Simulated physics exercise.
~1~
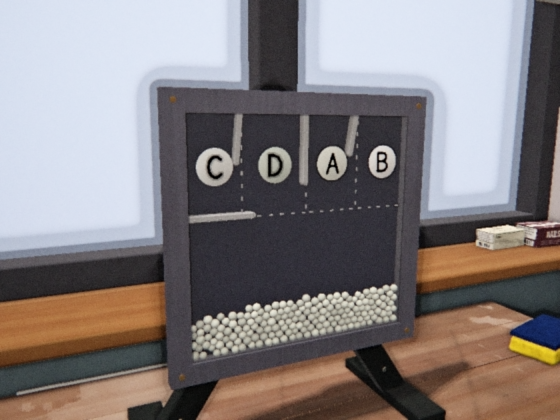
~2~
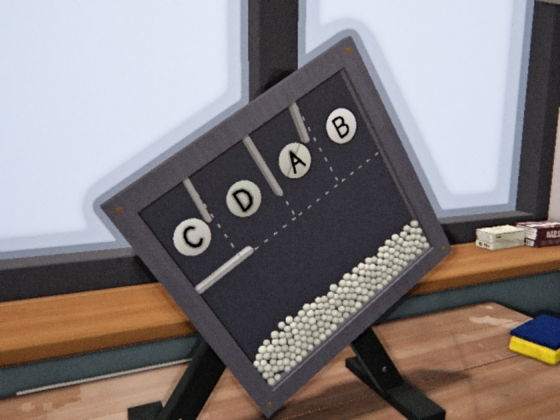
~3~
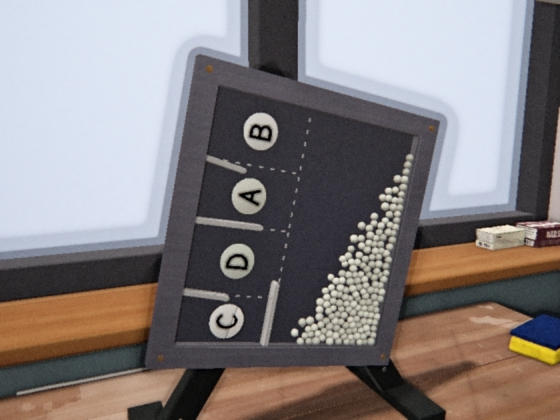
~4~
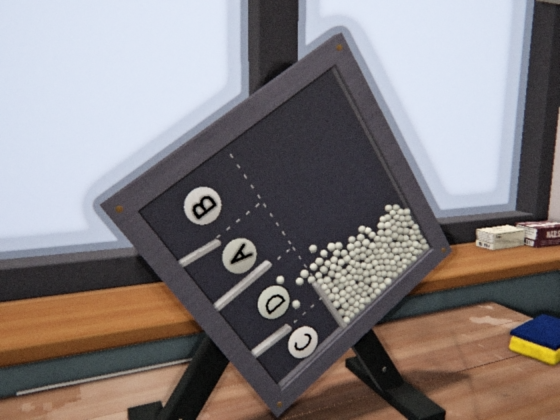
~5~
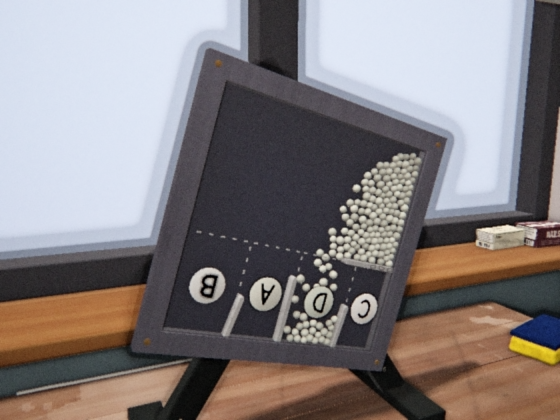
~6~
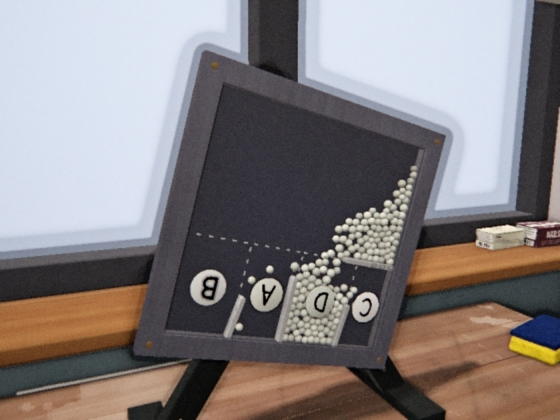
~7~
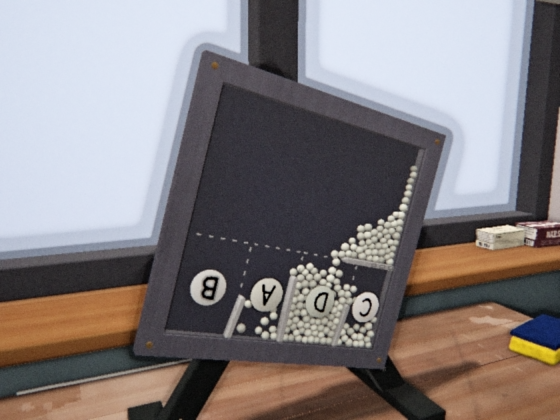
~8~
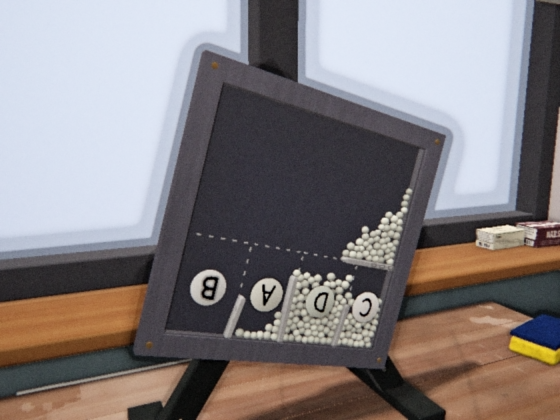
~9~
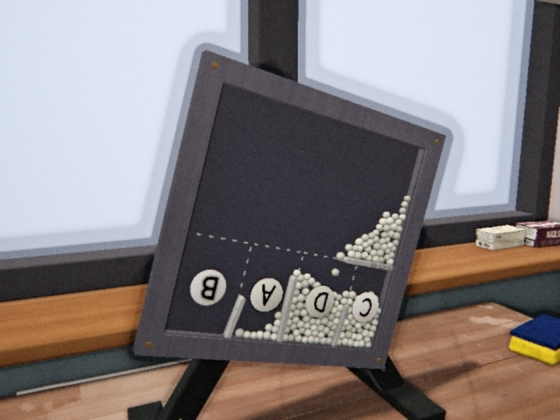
In a room with bright, pale windows above a wooden ledge, a still camera faces a square, dark grey case on a black stand. White beads lie along its bottom beneath pockets lettered C, D, A and B, while small boxes and a blue and yellow sponge sit at right. The case turns anticlockwise, and the beads slide into a heap at the right. As it tips nearly upside down, beads pour into D, then spill into A and C. The case stops, slightly tilted, with D holding the most, C partly filled, a few in A, B empty and a pile resting on the ledge above C.
